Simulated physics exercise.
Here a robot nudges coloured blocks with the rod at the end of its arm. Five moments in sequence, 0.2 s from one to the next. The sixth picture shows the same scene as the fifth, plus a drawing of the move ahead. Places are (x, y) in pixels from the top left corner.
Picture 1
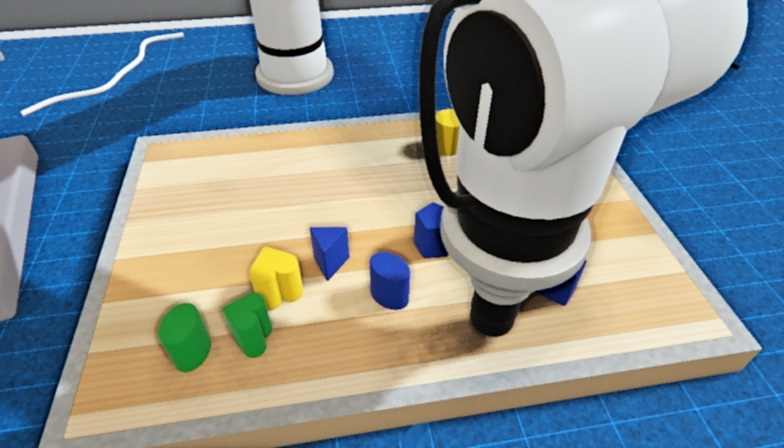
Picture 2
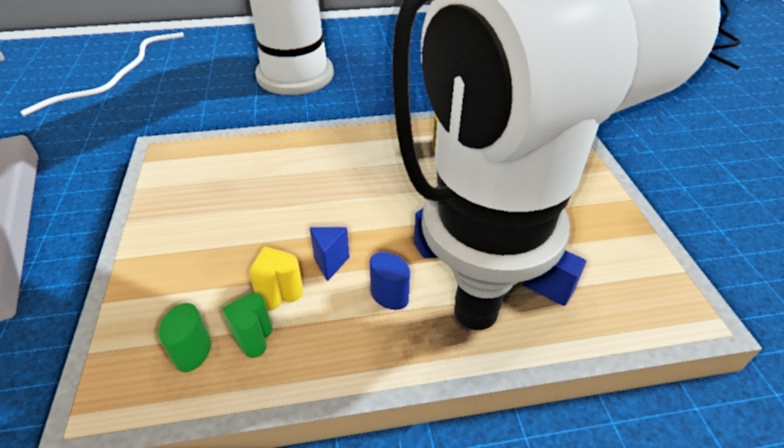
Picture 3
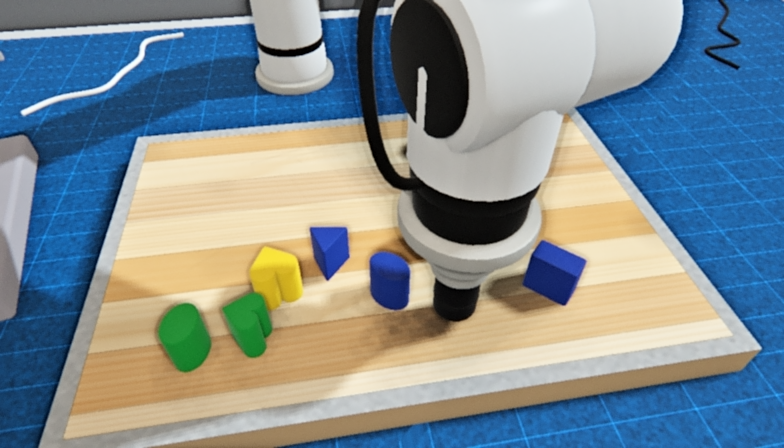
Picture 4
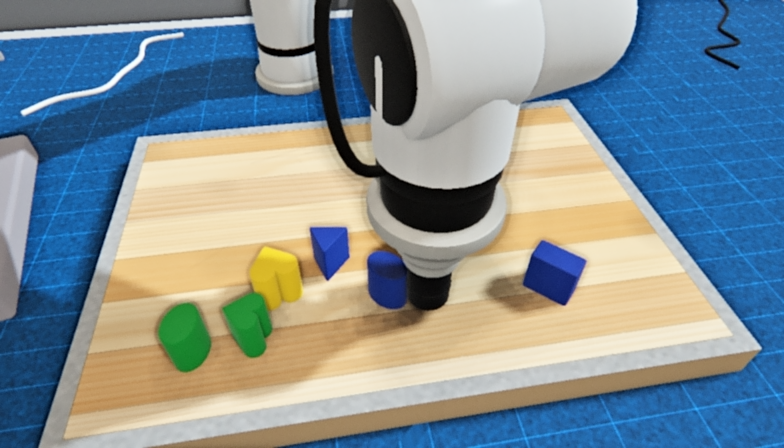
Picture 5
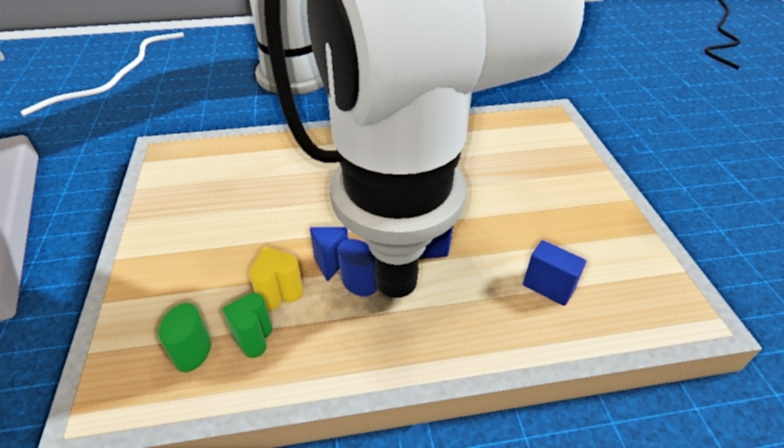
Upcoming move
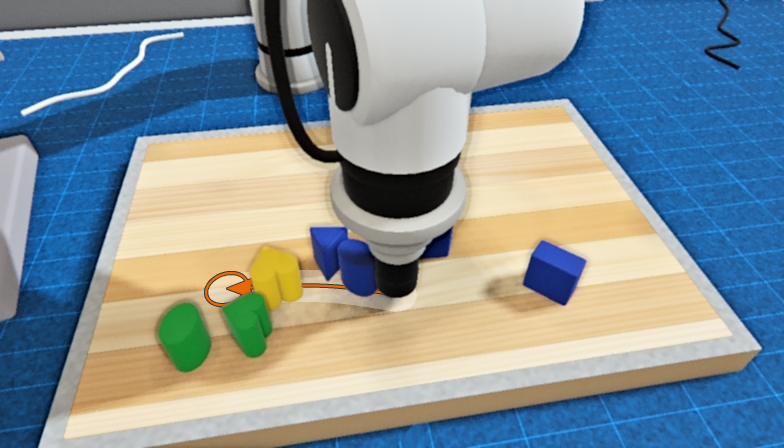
A pale wooden board with a grey edge lies on a blue gridded surface, seen from above at an angle by a still camera. Green blocks and a yellow heart sit at left, blue blocks at centre and right, beneath a white and black robot arm. The arm sweeps its rod leftward, meets the blue oval block and pushes it left and slightly away, up beside the blue triangle.
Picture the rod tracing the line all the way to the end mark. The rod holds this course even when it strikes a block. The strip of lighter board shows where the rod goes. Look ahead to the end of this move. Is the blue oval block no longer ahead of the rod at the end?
Yes, I think so.
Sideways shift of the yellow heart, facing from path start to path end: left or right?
Toward the left.
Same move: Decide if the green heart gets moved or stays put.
Answer: Unmoved.
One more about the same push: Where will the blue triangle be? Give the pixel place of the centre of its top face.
The centre of its top face lies at (294, 209).
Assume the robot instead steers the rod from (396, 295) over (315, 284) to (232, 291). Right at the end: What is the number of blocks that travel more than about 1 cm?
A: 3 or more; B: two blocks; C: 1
It's A.
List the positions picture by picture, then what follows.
The first picture shows tip of the rod (491, 320), middles of tops, green heart (244, 309), yellow heart (272, 263), blue triangle (327, 234), blue oval block (390, 265).
The second picture shows rod (476, 313), nothing pushed.
The third picture shows rod (454, 305), nothing pushed.
The fourth picture shows rod (428, 295), blue oval block (387, 264).
The fifth picture shows rod (397, 283), green heart (244, 309), yellow heart (272, 263), blue triangle (327, 234), blue oval block (357, 252).
The line goes from (396, 295) by way of (312, 286) to (227, 289).
The first path, step by step. One third of the way, rod (338, 275); blue triangle (300, 216); blue oval block (313, 235), turned 50° clockwise.
Two thirds of the way, rod (280, 274); yellow heart (228, 268), turned 15° anticlockwise; blue triangle (294, 209), turned 35° clockwise; blue oval block (292, 229).
At the end, rod (223, 277); green heart unmoved; yellow heart (173, 283), turned 55° anticlockwise; blue triangle (294, 209), turned 35° clockwise; blue oval block (292, 229), turned 130° clockwise.
